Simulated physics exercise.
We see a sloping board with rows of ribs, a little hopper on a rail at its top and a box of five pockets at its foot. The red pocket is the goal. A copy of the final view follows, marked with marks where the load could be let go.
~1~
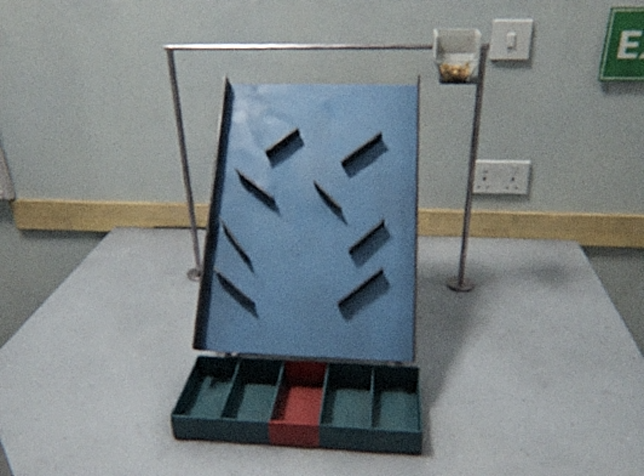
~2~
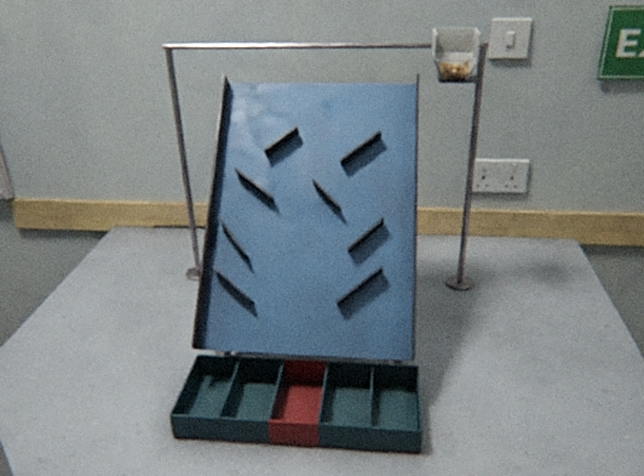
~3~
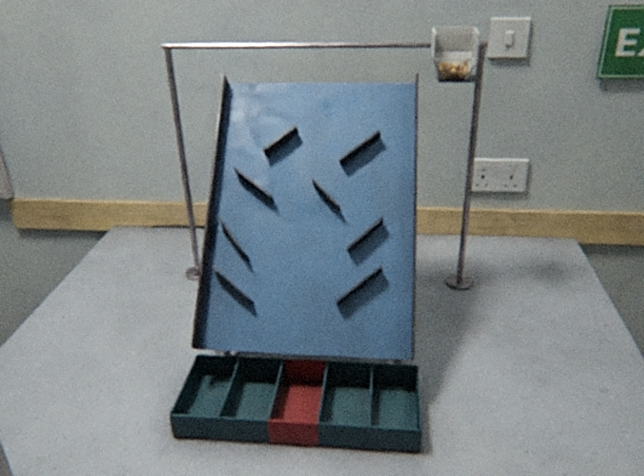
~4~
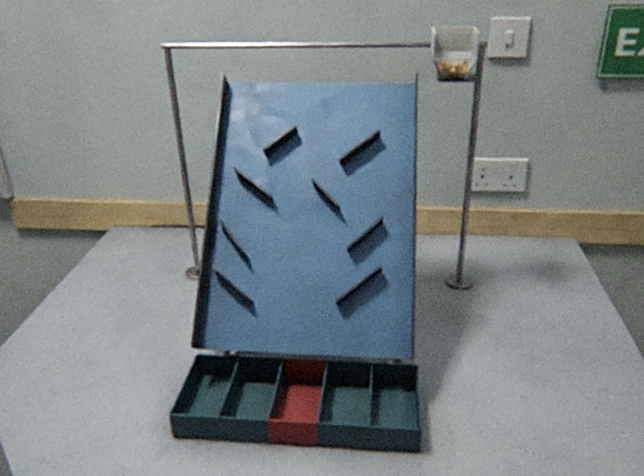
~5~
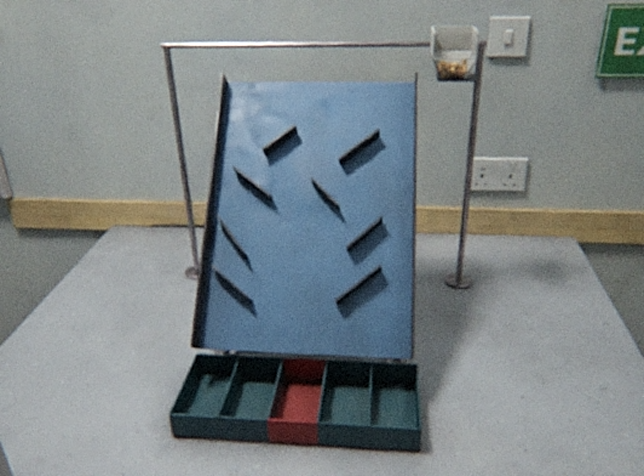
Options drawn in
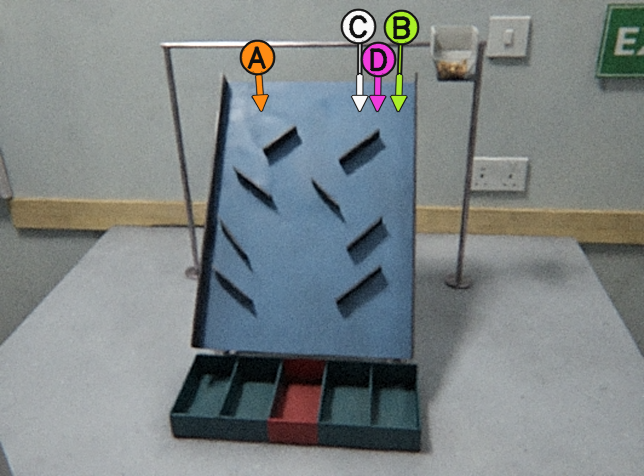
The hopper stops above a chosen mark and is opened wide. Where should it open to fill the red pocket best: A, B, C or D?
The answer is mark C.
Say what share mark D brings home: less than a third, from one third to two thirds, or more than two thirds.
It is from one third to two thirds.
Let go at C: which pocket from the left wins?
The third.
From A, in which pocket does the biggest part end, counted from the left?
The third.
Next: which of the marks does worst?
Here it is mark B.
On the marked copy, mark A meets the board at (260, 105); mark B meets the board at (398, 105); mark C meets the board at (359, 105); mark D meets the board at (377, 105).
With A, about half in the red pocket, about a third in other pockets, a small part outside the box.
With B, about a quarter in the red pocket, about two thirds in other pockets, a small part outside the box.
With C, most in the red pocket, about a quarter in other pockets.
With D, about half in the red pocket, about a third in other pockets, a small part outside the box.
